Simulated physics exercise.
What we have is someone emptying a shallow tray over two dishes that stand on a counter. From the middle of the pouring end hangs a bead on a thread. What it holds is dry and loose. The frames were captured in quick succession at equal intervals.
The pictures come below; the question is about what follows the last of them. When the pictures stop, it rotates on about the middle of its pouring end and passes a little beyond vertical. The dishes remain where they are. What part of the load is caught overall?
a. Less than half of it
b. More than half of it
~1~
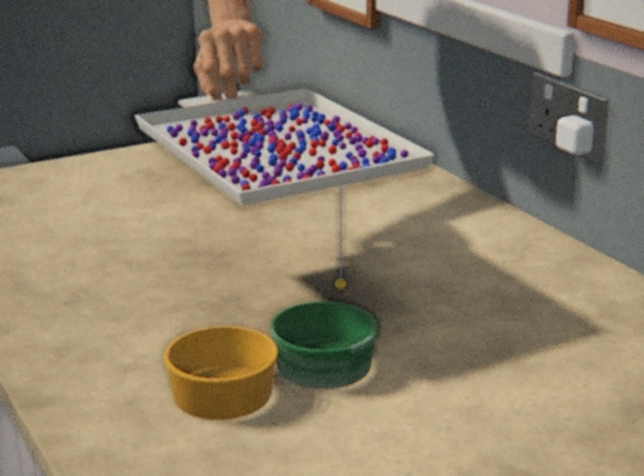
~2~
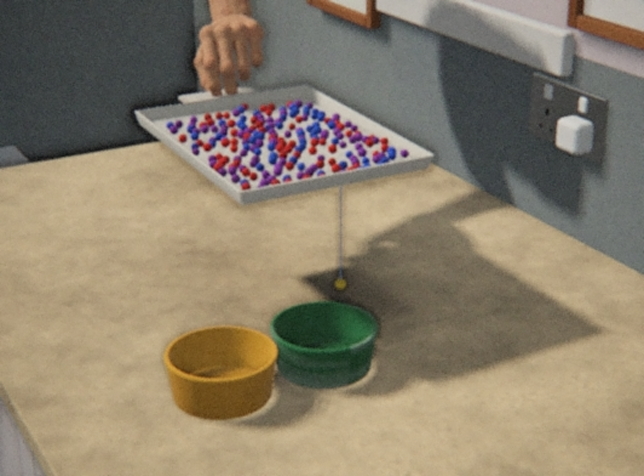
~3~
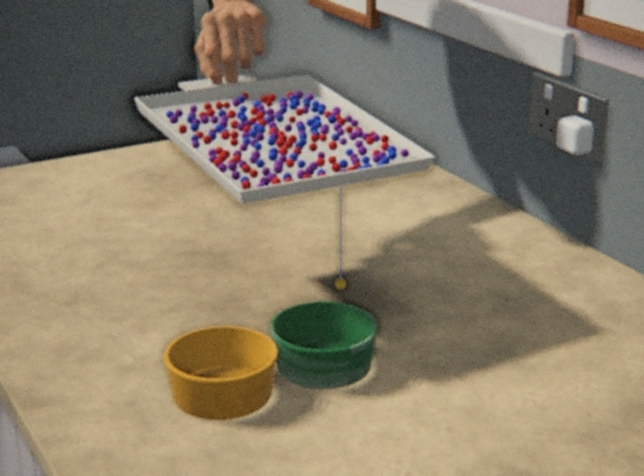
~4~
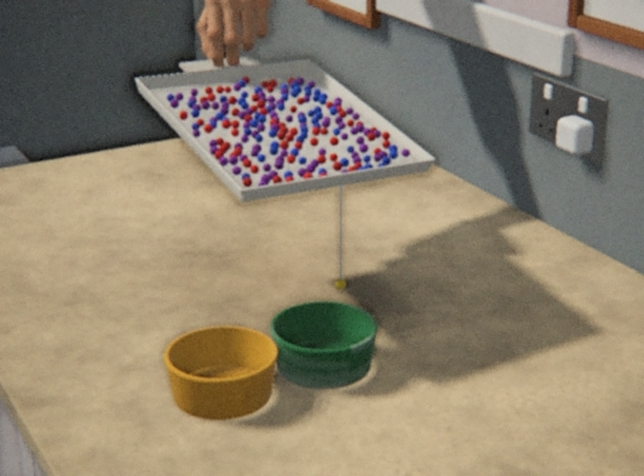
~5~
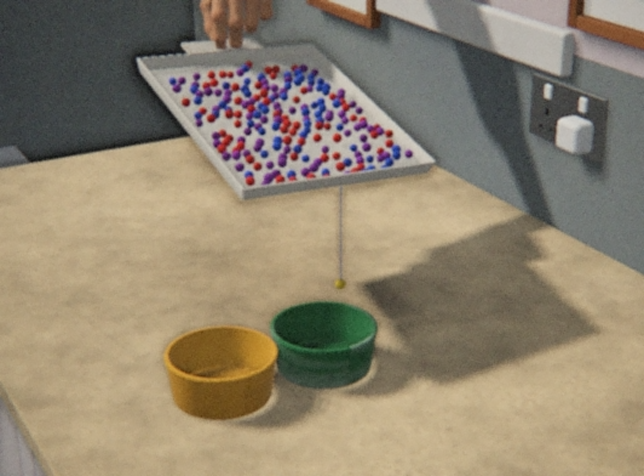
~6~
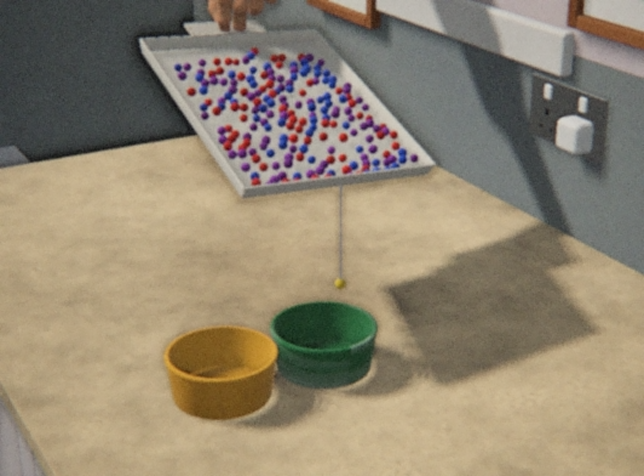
a, less than half of it.
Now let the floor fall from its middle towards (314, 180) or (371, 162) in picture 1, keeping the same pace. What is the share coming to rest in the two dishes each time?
First case around 60 per cent, second case 0 per cent.
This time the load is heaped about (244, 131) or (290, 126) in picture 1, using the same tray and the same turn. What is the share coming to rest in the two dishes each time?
Around 10 percent the first time and around 10 percent the second time.
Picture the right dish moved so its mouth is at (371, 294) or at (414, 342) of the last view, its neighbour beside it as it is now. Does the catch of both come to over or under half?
Try 1: Not up to half; try 2: Not up to half.
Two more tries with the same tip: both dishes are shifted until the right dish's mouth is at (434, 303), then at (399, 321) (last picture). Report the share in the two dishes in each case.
In the first position around 70 percent, in the second around 30 percent.
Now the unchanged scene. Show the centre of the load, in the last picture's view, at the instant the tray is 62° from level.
In the last view, the load is centred near (380, 172).
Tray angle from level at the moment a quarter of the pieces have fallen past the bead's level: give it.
Reading: Some 75°.
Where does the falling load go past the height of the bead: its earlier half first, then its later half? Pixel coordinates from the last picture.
Around (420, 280), followed by around (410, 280).
Soon after the last picture, tray tipped steeply; about two thirds on the tray; a stray few in the right dish; a small part outside both; about a quarter in the air.
A little later, tray tipped past a quarter turn; a stray few on the tray; a small part in the right dish; about two thirds outside both; about a quarter in the air.
Later still, tray tipped past a quarter turn; a small part in the right dish; most outside both.
By the end, tray tipped past a quarter turn; none in the left dish; a small part in the right dish; most outside both.
